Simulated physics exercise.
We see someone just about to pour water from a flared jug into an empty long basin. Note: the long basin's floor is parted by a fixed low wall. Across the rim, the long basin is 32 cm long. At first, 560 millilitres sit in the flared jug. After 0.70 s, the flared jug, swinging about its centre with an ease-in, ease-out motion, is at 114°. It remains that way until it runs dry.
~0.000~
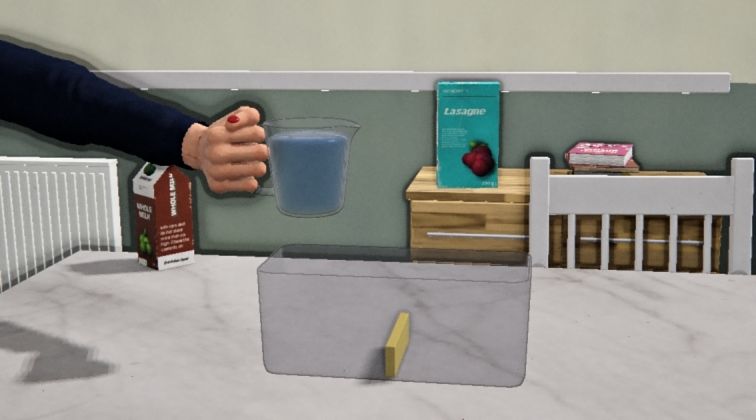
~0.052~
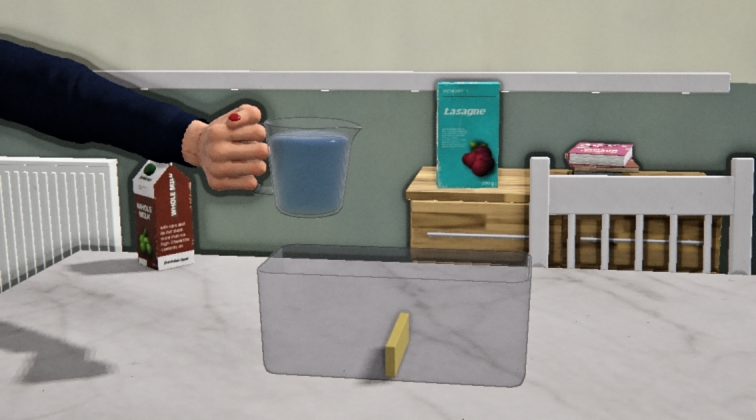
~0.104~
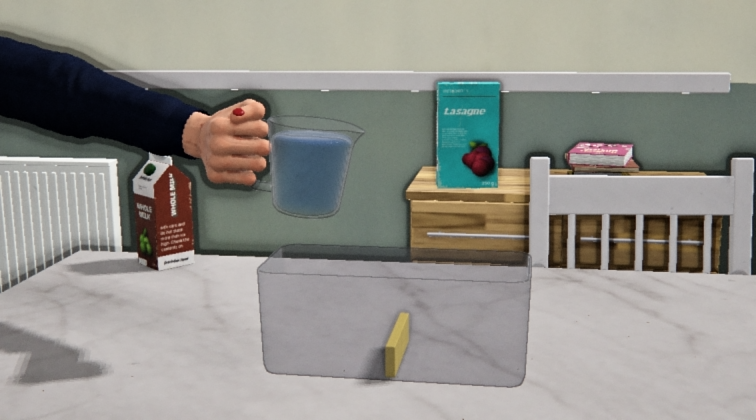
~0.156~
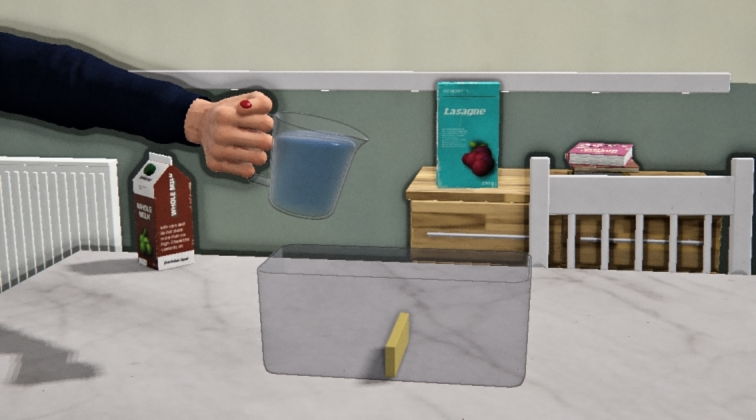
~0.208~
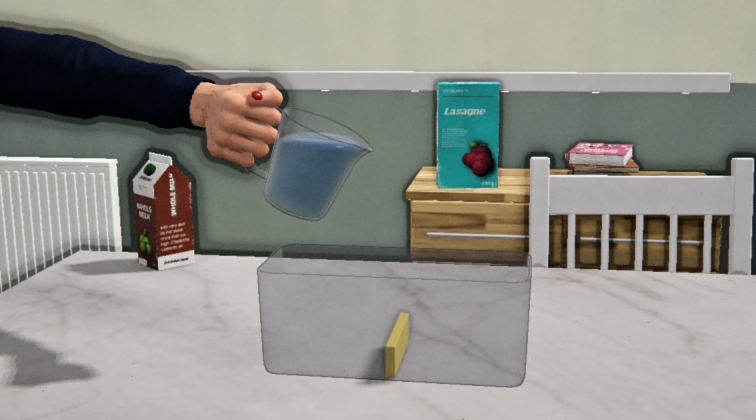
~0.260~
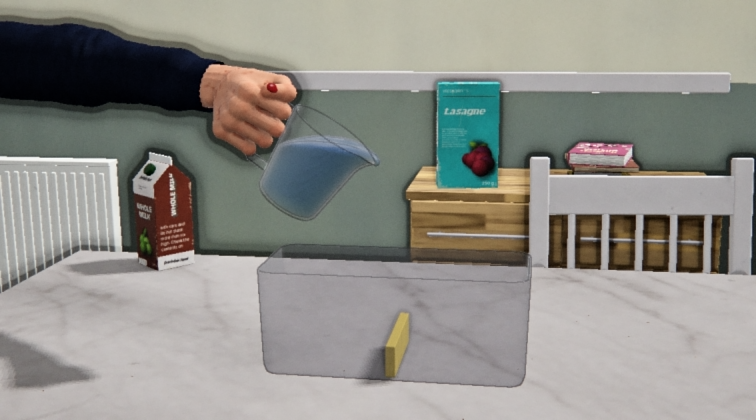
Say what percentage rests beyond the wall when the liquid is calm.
Roughly 63 per cent rests beyond the wall.
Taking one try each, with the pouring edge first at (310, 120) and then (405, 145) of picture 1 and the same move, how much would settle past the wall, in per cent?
First 10, then 95 per cent.
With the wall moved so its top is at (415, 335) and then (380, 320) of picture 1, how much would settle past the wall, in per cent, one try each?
Result: 40 per cent, then 90 per cent.
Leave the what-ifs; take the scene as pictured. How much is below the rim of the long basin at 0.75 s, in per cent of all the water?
Some 92 percent.
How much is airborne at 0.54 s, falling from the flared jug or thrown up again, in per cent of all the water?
About 24 per cent.
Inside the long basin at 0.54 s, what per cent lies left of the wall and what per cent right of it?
Left roughly 3 per cent, right roughly 30.
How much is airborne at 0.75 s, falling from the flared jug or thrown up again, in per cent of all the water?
About 5 percent.
Then, 0.54 s in, the tilt is 100° and 43 per cent is still to pour, 3 is left of the wall and 30 right of it.
Then, 0.75 s in, the tilt is 114° and 4 per cent is still to pour, 30 is left of the wall and 62 right of it.
Then, 0.96 s in, the tilt is 114° and 0 per cent is still to pour, 36 is left of the wall and 63 right of it.
Then, 1.20 s in, the tilt is 114° and 0 per cent is still to pour, 37 is left of the wall and 63 right of it.
Finally, 37 per cent lies left of the wall, 63 right of it and 1 outside.
